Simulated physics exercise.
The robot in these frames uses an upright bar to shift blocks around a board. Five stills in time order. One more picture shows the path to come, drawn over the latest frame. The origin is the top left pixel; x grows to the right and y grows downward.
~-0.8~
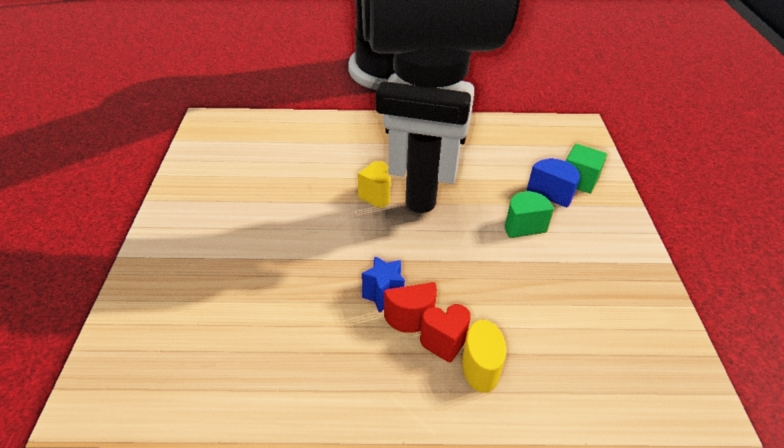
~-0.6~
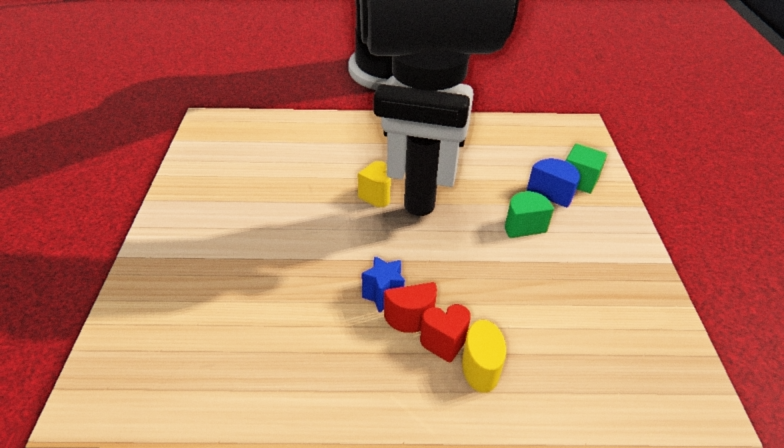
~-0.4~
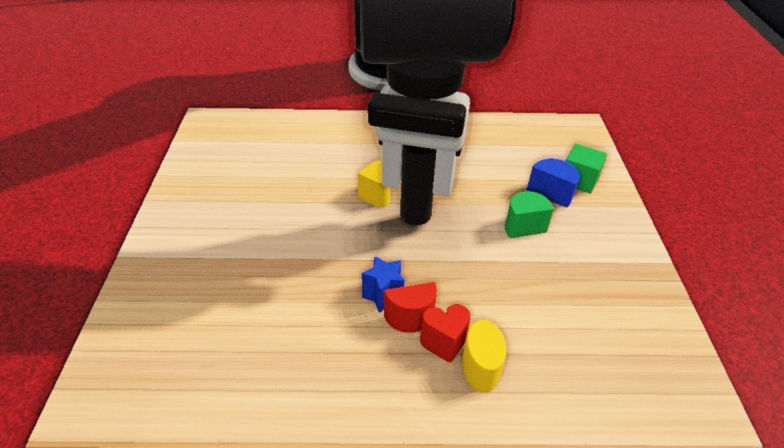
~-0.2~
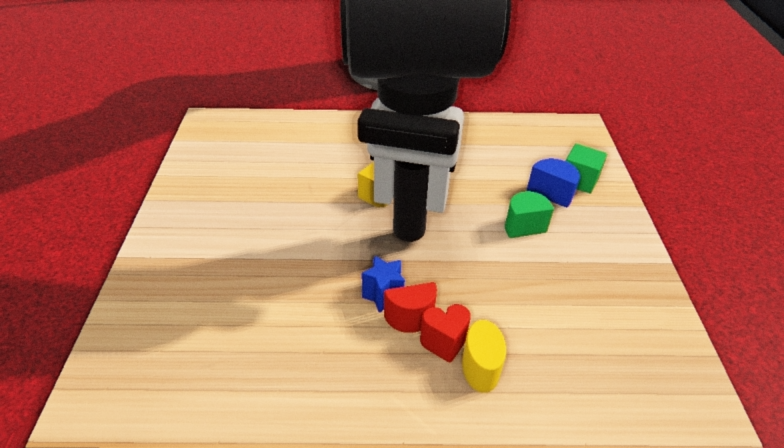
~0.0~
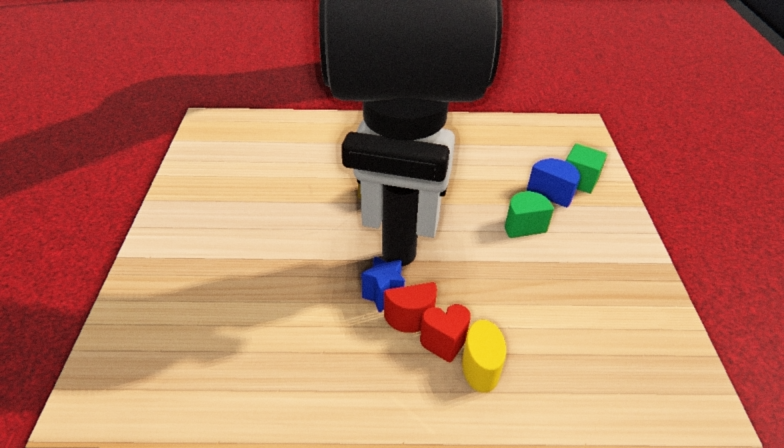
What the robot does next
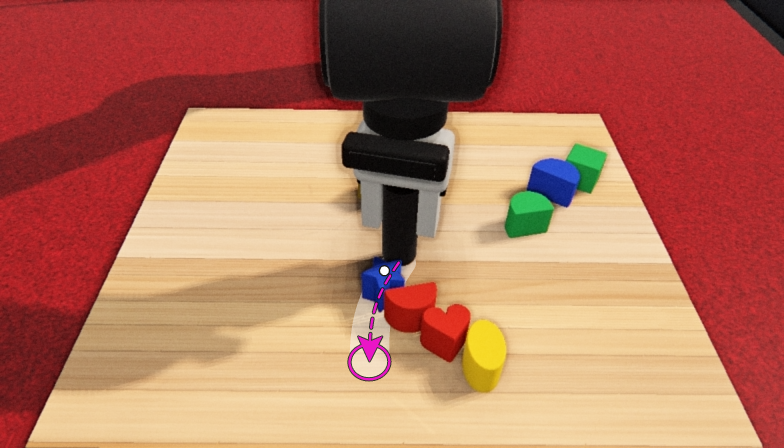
The footage shows a robot's upright black bar above a wooden board of colourful blocks, barely moving at first, then sliding toward the viewer and slightly left until it is beside the blue star, while the blocks stay still.
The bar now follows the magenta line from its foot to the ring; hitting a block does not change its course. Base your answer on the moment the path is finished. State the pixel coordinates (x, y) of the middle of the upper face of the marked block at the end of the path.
I predict (354, 370).
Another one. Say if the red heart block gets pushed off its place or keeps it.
Once the path ends, it is where it was.
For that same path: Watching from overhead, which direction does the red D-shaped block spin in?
In a top view, it turns counterclockwise.
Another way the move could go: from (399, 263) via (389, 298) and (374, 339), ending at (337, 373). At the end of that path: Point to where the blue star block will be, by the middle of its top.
For the centre of its top, I'd go with (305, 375).
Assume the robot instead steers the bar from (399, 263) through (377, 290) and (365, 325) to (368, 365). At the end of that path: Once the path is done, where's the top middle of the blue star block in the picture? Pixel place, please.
The middle of the upper face of the blue star block will lie at about (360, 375) in the picture.
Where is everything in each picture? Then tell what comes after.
Tip of the bar (421, 204), middles of tops, blue star block (384, 271), red D-shaped block (413, 295), red heart block (448, 318), in the first frame.
Bar (419, 207), nothing pushed, in the second frame.
Bar (416, 216), nothing pushed, in the third frame.
Bar (409, 232), nothing pushed, in the fourth frame.
Bar (399, 255), blue star block (384, 271), red D-shaped block (413, 295), red heart block (448, 318), in the fifth frame.
The line goes from (399, 263) through (376, 306) to (369, 361); the dot is on the blue star block.
What follows on the original path. One third of the way, bar (382, 283); blue star block (374, 292); red D-shaped block (410, 304), turned 35° anticlockwise.
Two thirds of the way, bar (371, 317); blue star block (360, 329); red D-shaped block (408, 307), turned 55° anticlockwise.
At the end, bar (369, 355); blue star block (354, 370); red D-shaped block (407, 309), turned 70° anticlockwise; red heart block unmoved.
